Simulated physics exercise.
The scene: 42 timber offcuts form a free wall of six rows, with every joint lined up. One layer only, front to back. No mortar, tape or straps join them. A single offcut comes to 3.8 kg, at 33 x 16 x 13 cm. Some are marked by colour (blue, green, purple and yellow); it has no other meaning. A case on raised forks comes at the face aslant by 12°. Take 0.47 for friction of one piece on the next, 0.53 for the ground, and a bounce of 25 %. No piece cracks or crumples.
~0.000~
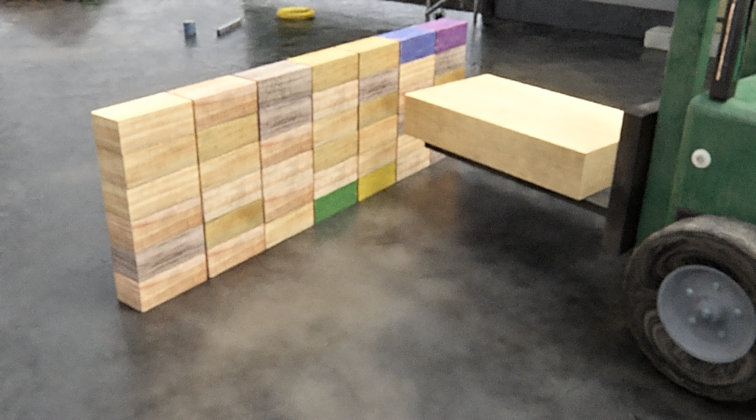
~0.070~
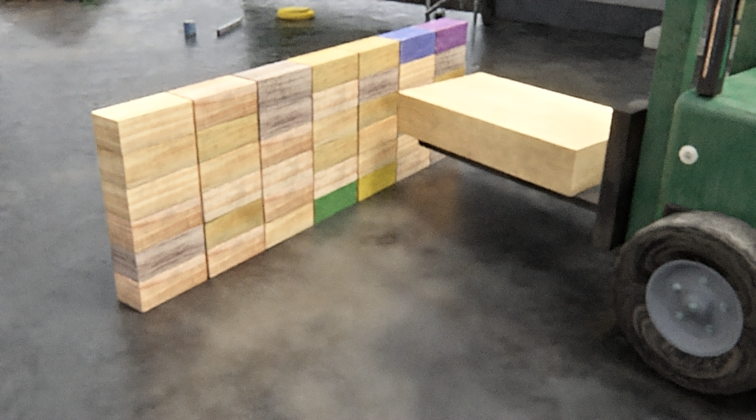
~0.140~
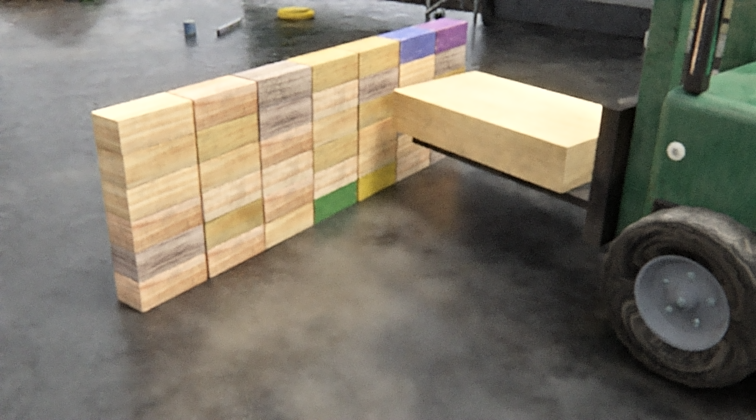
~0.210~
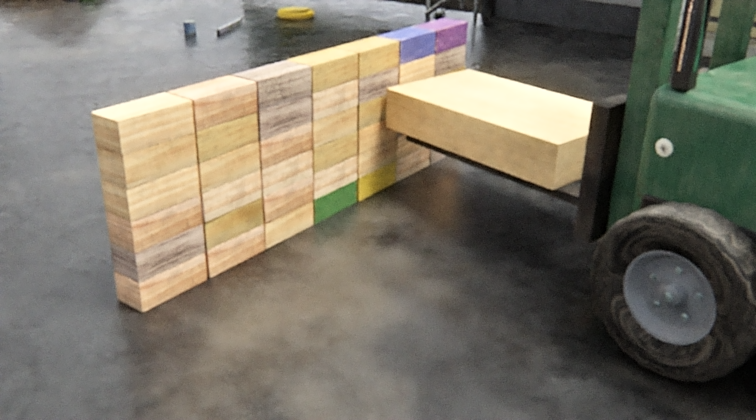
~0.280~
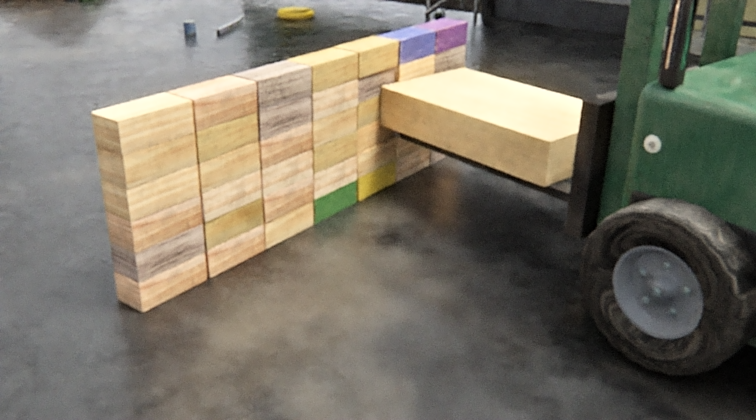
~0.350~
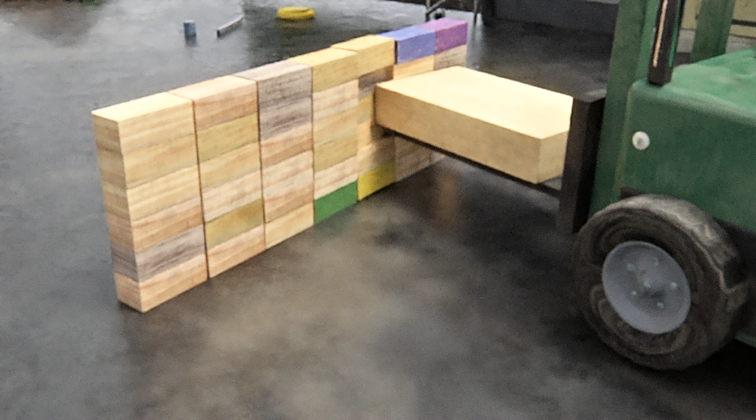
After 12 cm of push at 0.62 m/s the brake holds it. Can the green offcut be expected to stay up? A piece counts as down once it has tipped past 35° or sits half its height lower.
That offcut remains up.
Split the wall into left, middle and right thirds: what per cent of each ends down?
Left 0, middle 30, right 30 per cent.
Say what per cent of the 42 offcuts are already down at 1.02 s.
By then 25 per cent.
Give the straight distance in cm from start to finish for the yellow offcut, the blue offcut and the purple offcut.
Moved: Yellow 15, blue 95, purple 0.
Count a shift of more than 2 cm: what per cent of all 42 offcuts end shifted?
It is 25 per cent.
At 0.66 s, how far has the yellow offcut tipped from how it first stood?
About 25°.
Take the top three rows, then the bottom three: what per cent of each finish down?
From the top 30, from the bottom 20 per cent.
By 0.66 s, none of the 42 offcuts down, 14 disturbed; green offcut unmoved; yellow offcut tilted 24°.
By 1.02 s, 10 of the 42 offcuts down; green offcut unmoved; yellow offcut on its side.
When it is over (2.1 s), 10 of the 42 offcuts down; green offcut unmoved; yellow offcut on its side; blue offcut on its side. In pixels of the last frame, middles, green offcut near (324, 197), yellow offcut near (345, 169).
